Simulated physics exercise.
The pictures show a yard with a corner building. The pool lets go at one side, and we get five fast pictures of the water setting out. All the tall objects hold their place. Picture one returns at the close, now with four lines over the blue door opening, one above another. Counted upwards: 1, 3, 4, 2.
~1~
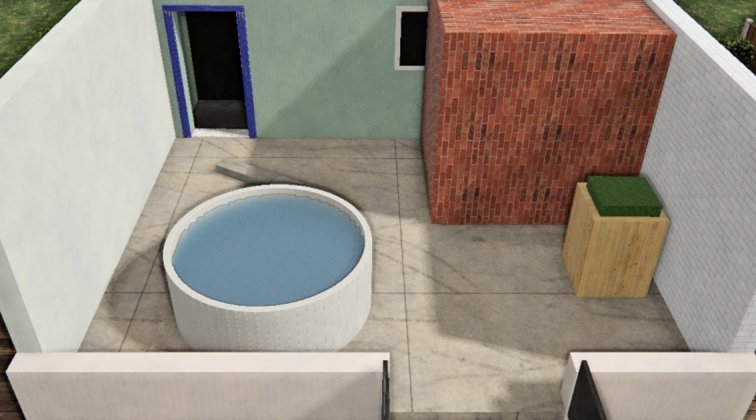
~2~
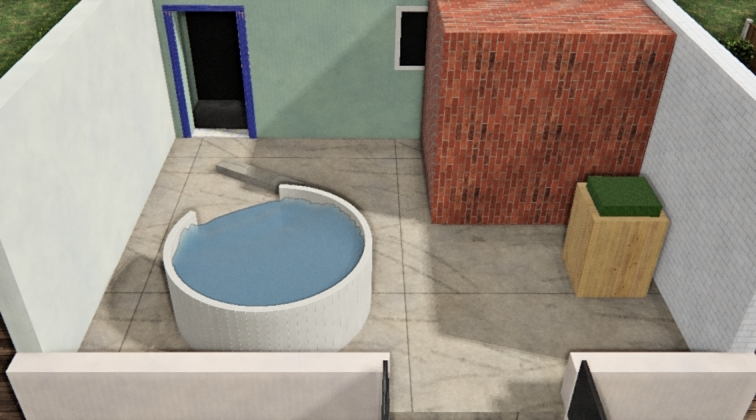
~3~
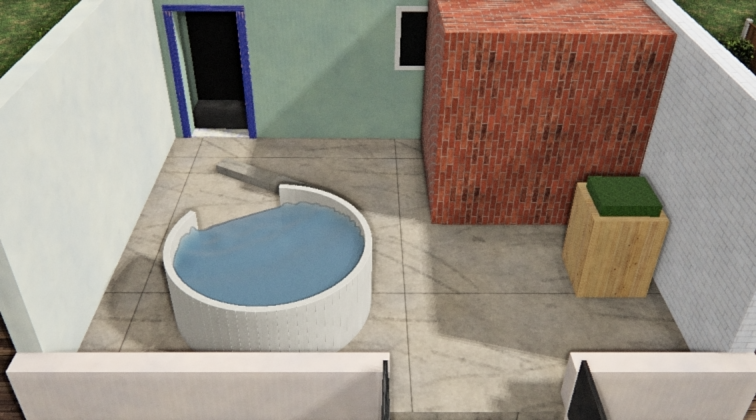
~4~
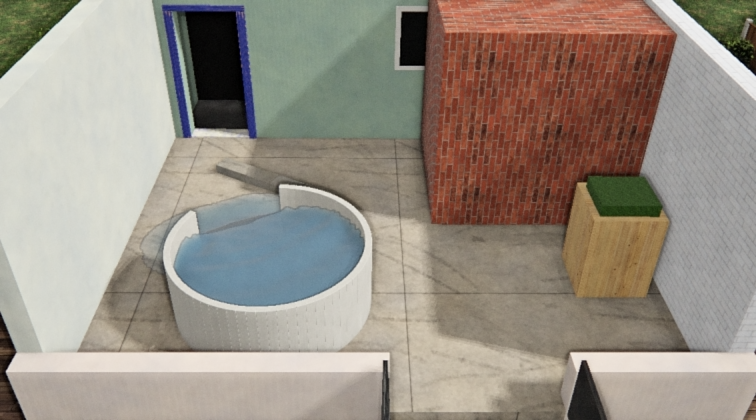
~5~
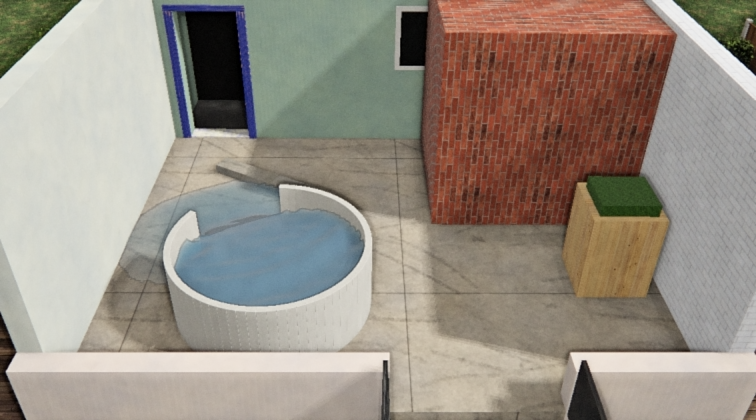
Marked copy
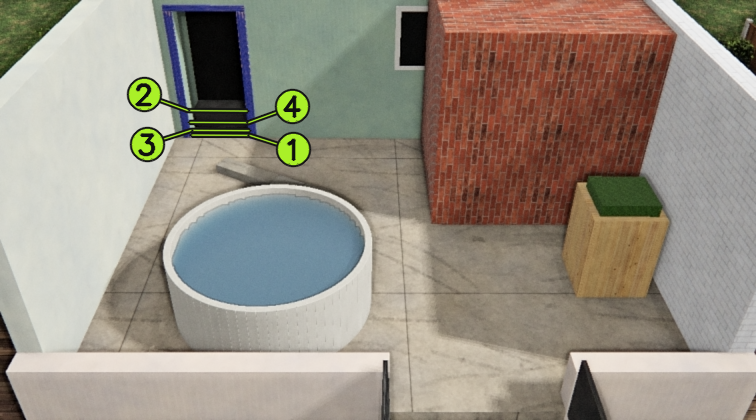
A round white pool opens at its back rim and water spreads across the paving.
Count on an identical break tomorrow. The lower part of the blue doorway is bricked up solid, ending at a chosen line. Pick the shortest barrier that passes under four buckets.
Height 2 just does it.
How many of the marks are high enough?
One.
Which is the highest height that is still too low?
The answer is 4.
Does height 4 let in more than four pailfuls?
Yes.
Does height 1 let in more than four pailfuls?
Yes, it does.
On the marked copy, 1 at (220, 135); 2 at (217, 110); 3 at (220, 130); 4 at (219, 122); from the bottom up 1, 3, 4, 2.
If 1 is chosen, dozens of bucketfuls pour in.
If 2 is chosen, a bucket or two gets in.
If 3 is chosen, dozens of bucketfuls pour in.
If 4 is chosen, about 12 bucketfuls get in.
